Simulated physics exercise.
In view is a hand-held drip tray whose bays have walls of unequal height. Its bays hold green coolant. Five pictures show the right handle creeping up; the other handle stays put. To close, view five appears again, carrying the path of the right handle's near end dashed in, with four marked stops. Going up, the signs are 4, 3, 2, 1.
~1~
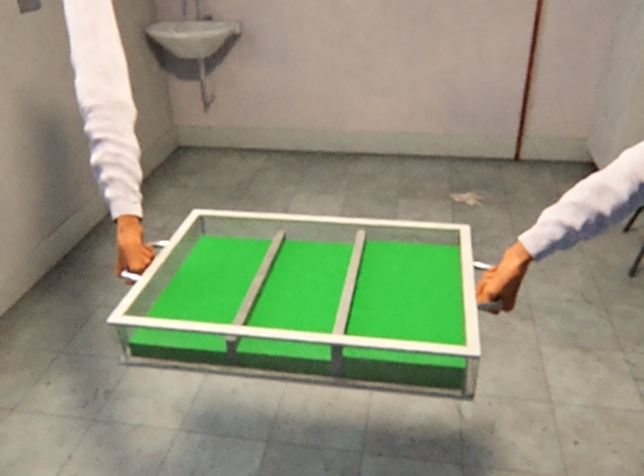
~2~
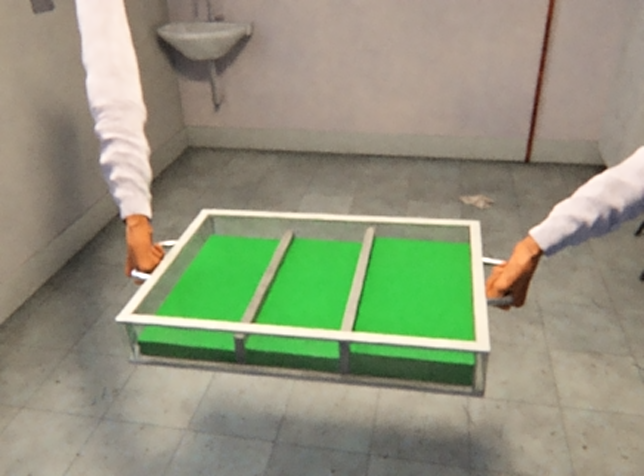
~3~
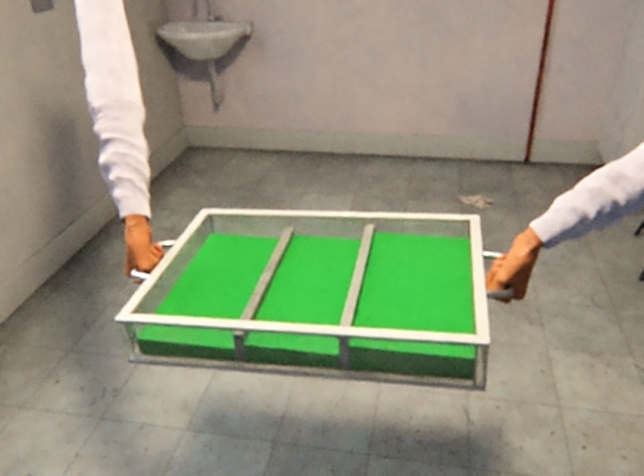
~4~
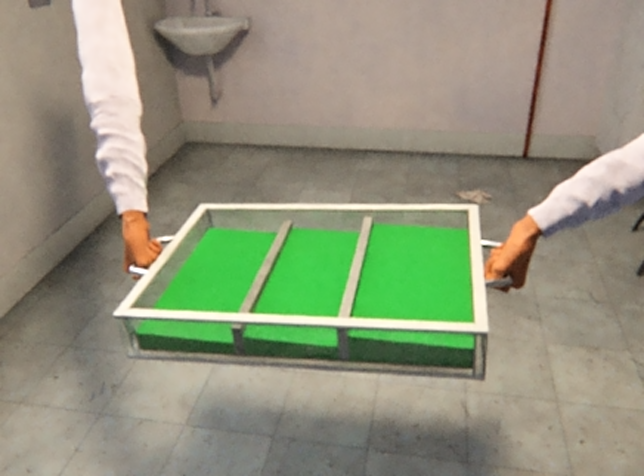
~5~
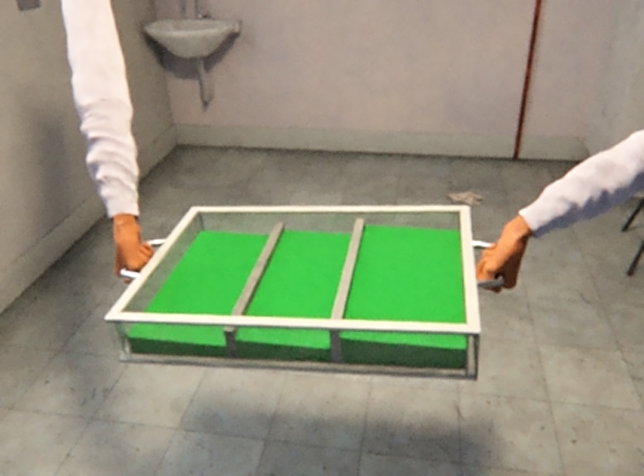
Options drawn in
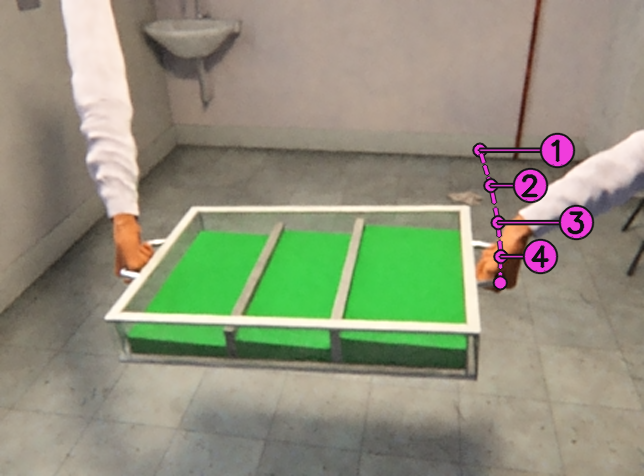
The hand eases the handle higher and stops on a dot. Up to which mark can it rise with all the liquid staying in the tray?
2.
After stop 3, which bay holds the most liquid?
It is the right one.
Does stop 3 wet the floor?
No.
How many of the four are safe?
Three of the four.
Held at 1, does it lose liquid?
Yes, it does.
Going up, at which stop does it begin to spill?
It is 1.
In magenta, 1 at (479, 150); 2 at (490, 185); 3 at (498, 222); 4 at (500, 256).
For stop 1, about 10 % goes over the rim.
For stop 2, nothing spills; the left bay holds the most.
For stop 3, nothing spills; the right bay holds the most.
For stop 4, nothing spills; the right bay holds the most.
